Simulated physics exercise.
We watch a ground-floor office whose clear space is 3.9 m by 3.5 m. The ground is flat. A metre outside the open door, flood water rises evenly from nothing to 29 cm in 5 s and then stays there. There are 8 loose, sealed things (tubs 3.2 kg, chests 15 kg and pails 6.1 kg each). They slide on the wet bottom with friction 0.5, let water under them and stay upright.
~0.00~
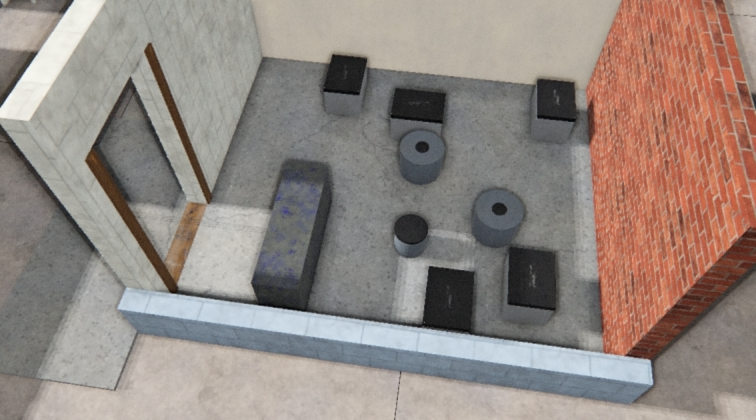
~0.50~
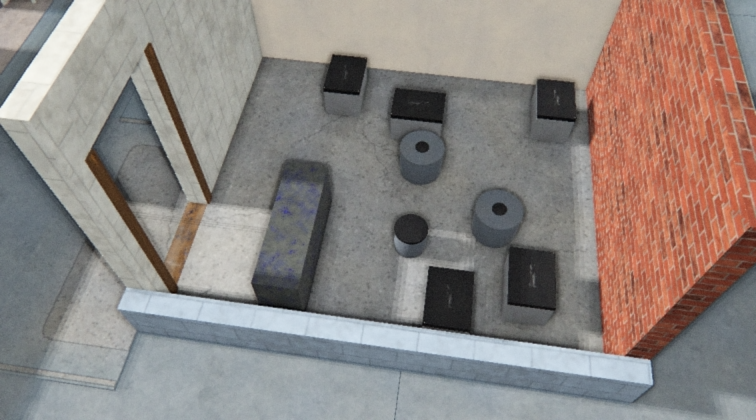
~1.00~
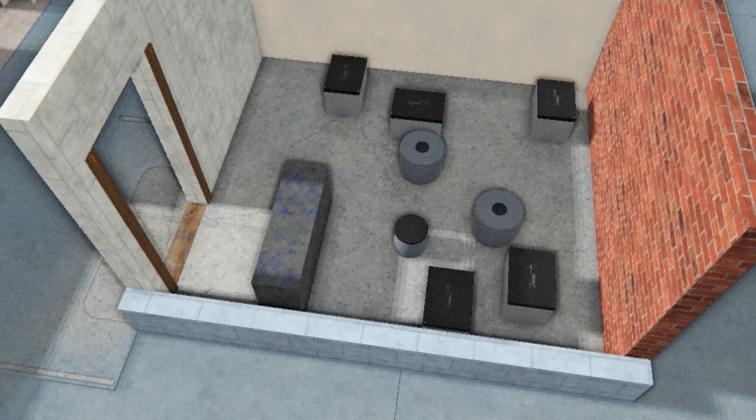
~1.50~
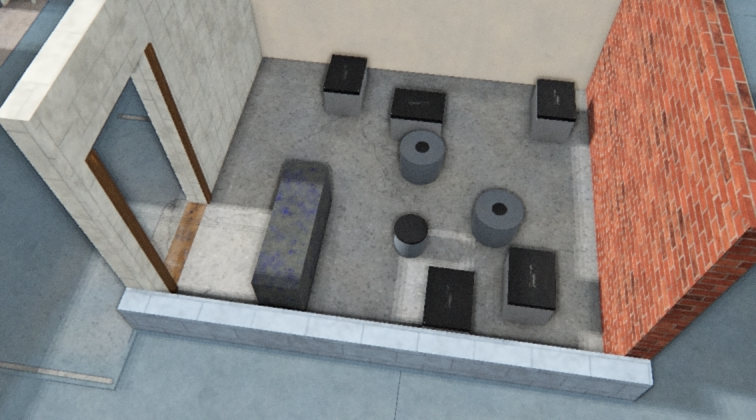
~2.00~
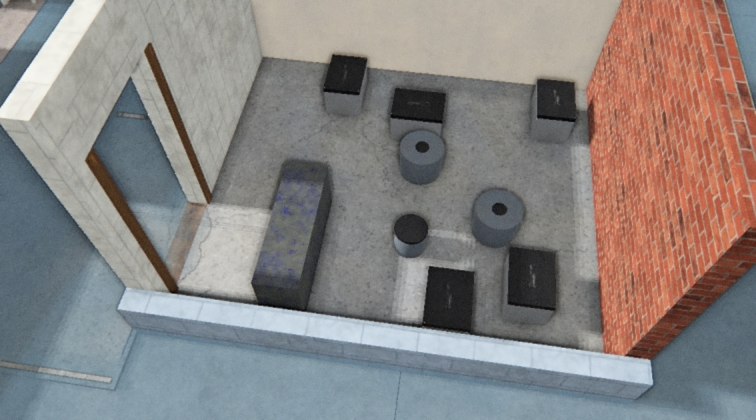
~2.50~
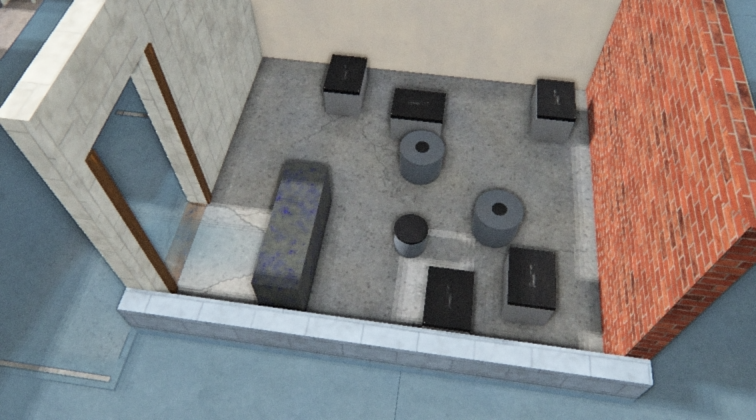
To begin with, an open-topped room with a brick wall on the right holds dark-topped boxes, grey round tubs and a long dark block, all still. Bluish water spreads across the ground outside, then passes through the left doorway onto the pale floor, while the objects stay put.
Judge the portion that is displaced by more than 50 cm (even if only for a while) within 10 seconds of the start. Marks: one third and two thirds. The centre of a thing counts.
Share: From one to two thirds.
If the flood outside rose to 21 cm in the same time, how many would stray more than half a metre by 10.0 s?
Then 1.
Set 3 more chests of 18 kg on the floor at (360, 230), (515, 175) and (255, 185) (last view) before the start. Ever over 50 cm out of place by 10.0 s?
In turn: Short of it, short of it, past it.
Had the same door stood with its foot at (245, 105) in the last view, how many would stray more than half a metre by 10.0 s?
In that case 7 of them.
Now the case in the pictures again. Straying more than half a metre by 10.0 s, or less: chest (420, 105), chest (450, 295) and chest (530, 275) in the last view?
In turn: Past it, short of it, under.
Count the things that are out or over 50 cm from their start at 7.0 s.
I count 0.
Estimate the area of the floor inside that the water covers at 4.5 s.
Some 4.0 m2.
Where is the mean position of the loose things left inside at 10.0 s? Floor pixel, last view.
Around (491, 223).
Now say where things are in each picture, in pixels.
A tub at (422, 147), on the bottom; a chest at (419, 104) rests on the ground; water covers 0.0 m2; 0 of 8 have shifted, in the first picture.
A tub at (422, 147), on the bottom; a chest at (419, 104), on the bottom; 0.0 m2 under water; 0 of 8 have shifted, in the second picture.
A tub at (422, 147) rests on the ground; a chest at (419, 104) rests on the ground; water covers 0.0 m2; 0 of 8 have shifted, in the third picture.
A tub at (422, 147) rests on the ground; a chest at (419, 104) rests on the ground; water covers 0.0 m2; 0 of 8 have shifted, in the fourth picture.
A tub at (422, 147), on the bottom; a chest at (419, 104), on the bottom; water covers 0.0 m2; 0 of 8 have shifted, in the fifth picture.
A tub at (422, 147), on the bottom; a chest at (419, 104), on the bottom; 0.5 m2 under water; 0 of 8 have shifted, in the sixth picture.
After 3.5 s 0 of 8 are over 50 cm from their spots; 0 afloat.
After 4.5 s 0 of 8 are over 50 cm from their spots; 0 afloat.
After 7.0 s 0 of 8 are over 50 cm from their spots; 1 afloat.
After 10.0 s 4 of 8 are over 50 cm from their spots, and 4 have been at some point; 5 afloat.
